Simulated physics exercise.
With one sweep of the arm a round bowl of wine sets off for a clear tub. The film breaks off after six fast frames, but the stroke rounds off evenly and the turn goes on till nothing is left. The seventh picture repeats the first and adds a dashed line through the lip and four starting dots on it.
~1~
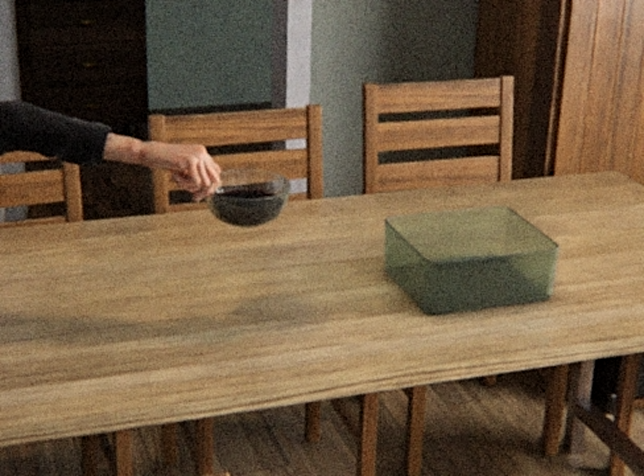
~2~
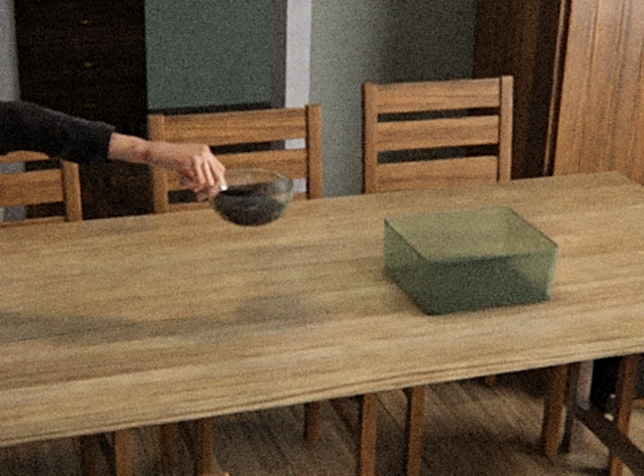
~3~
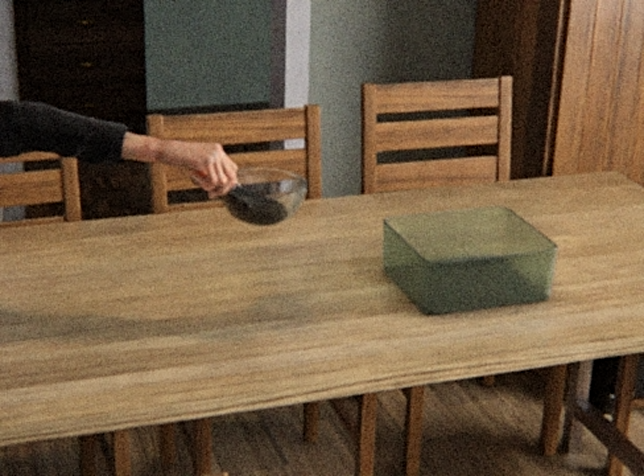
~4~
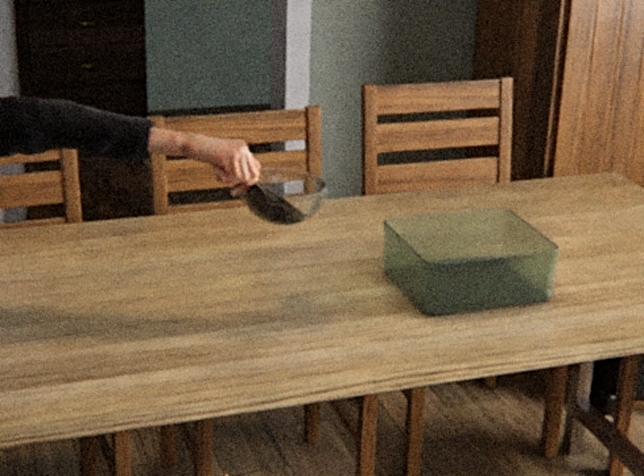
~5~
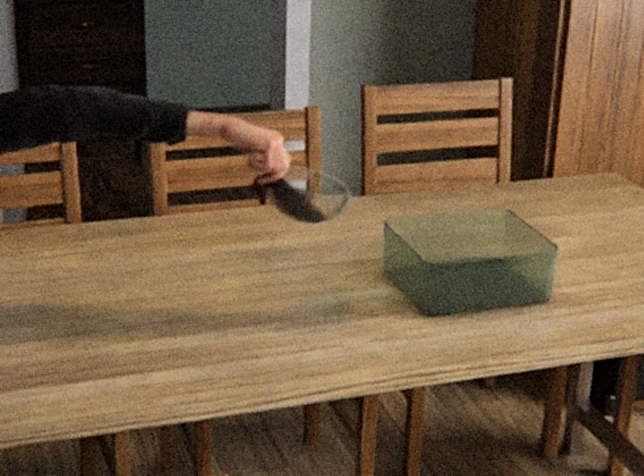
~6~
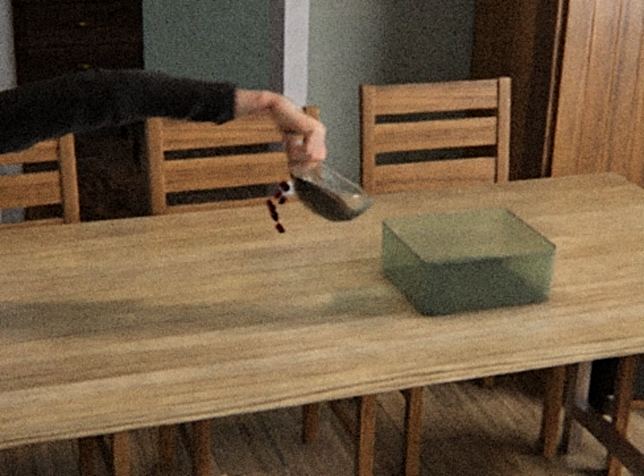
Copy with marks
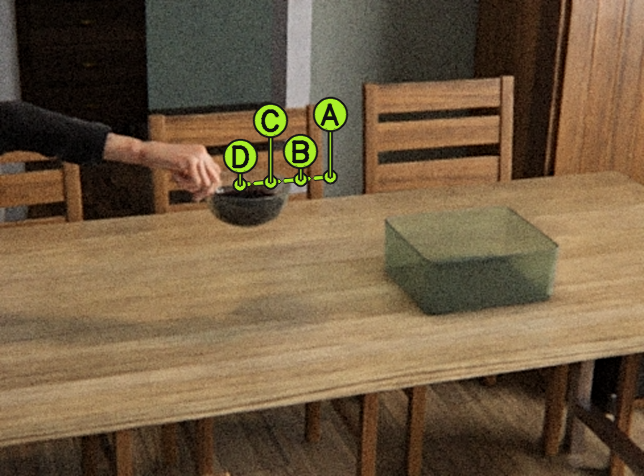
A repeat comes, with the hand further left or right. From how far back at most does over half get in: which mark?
D will do.
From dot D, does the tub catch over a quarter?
Yes.
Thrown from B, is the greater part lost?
No, that is safe.
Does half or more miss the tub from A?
No, not at all.
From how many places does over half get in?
All of them.
In lime, A at (330, 176); B at (300, 179); C at (270, 182); D at (240, 184).
Choosing A, about 83 % lands in the tub, 5 % falls short and 12 % goes beside or beyond.
Choosing B, about 90 % lands in the tub, 8 % falls short and 3 % goes beside or beyond.
Choosing C, about 88 % lands in the tub, 10 % falls short.
Choosing D, about 64 % lands in the tub, 27 % falls short and 9 % goes beside or beyond.
